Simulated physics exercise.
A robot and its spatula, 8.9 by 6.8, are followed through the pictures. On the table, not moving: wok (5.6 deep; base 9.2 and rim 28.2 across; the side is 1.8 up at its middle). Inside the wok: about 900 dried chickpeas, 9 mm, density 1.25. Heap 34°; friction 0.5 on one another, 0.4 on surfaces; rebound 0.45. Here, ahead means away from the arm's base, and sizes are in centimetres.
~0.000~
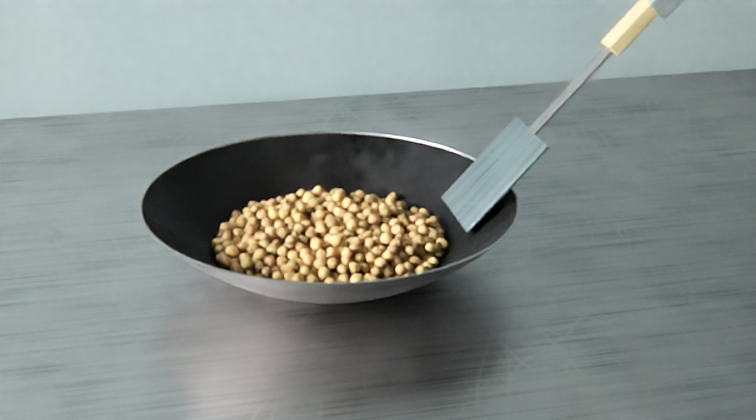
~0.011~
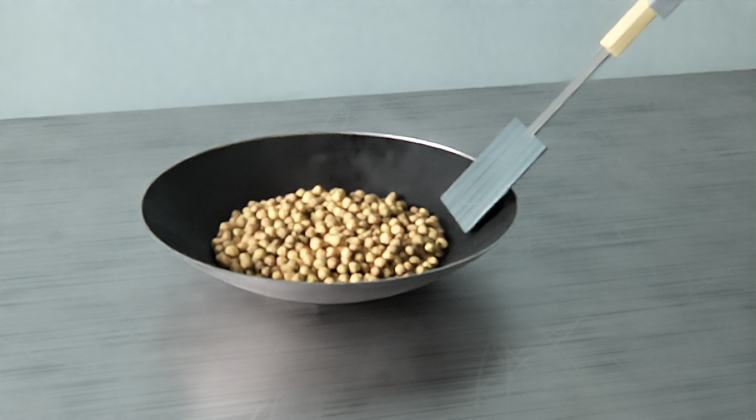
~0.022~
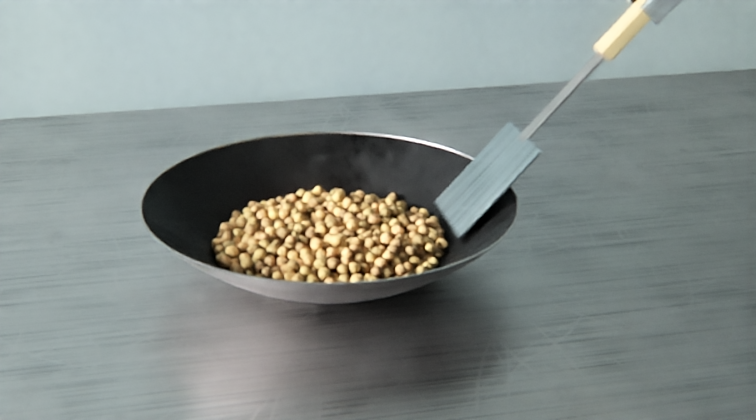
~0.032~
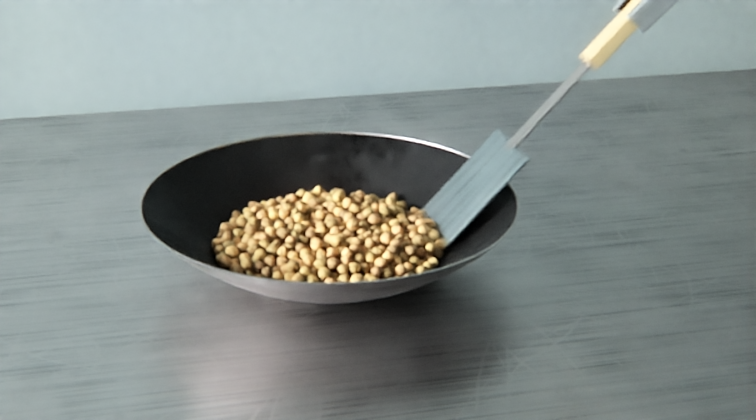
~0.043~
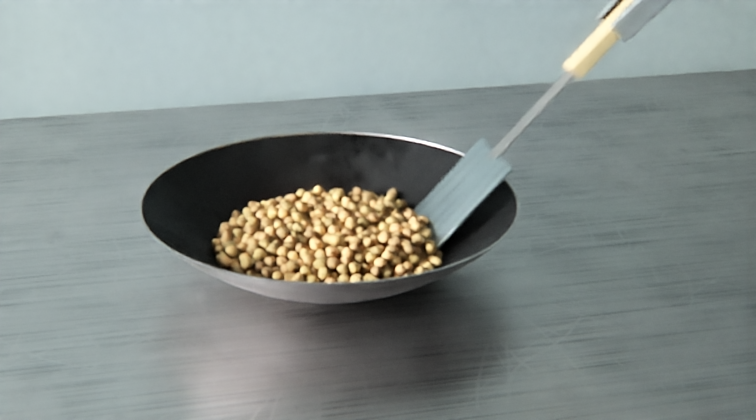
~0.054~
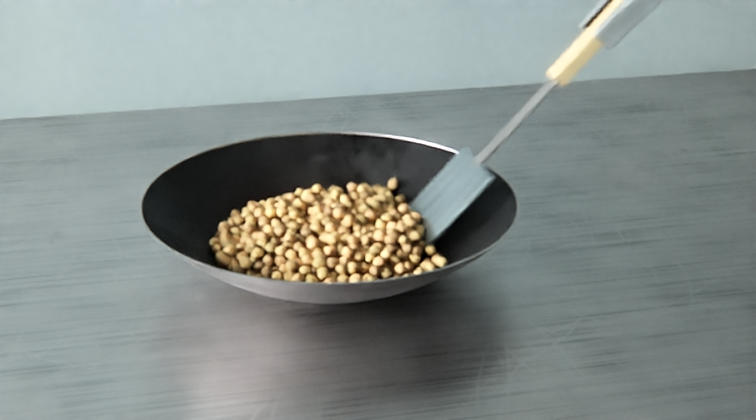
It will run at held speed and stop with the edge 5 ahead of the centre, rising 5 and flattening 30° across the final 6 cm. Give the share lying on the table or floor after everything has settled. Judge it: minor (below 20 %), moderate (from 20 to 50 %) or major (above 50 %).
My judgement: Minor.
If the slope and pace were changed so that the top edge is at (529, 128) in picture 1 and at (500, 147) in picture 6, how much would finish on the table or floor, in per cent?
It comes to something like 0 %, give or take.
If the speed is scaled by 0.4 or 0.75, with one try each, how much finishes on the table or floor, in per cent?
0 and 5 %.
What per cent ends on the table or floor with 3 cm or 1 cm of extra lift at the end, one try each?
I'd put it near 5 in a hundred, then near 5 in a hundred.
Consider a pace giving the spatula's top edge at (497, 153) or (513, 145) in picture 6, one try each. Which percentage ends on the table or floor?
That comes to some 5 and some 0 percent, in that order.
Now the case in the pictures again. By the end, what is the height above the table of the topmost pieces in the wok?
About 5.5 cm.
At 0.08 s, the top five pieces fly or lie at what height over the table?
About 5 cm.
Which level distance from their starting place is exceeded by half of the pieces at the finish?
Distance: Near 4 cm.
After 0.08 s, sloping 47°, highest piece 5 above the table; 900 in the wok.
After 0.11 s, sloping 38°, highest piece 6 above the table; 900 in the wok.
After 0.32 s, sloping 17°, highest piece 8 above the table; 786 in the wok, 62 on the table or floor, 52 on the blade or in flight.
After 1.37 s, sloping 17°, highest piece 5 above the table; 785 in the wok, 115 on the table or floor.
In the end, 785 in the wok, 115 on the table or floor. That is 13 % on the table or floor.
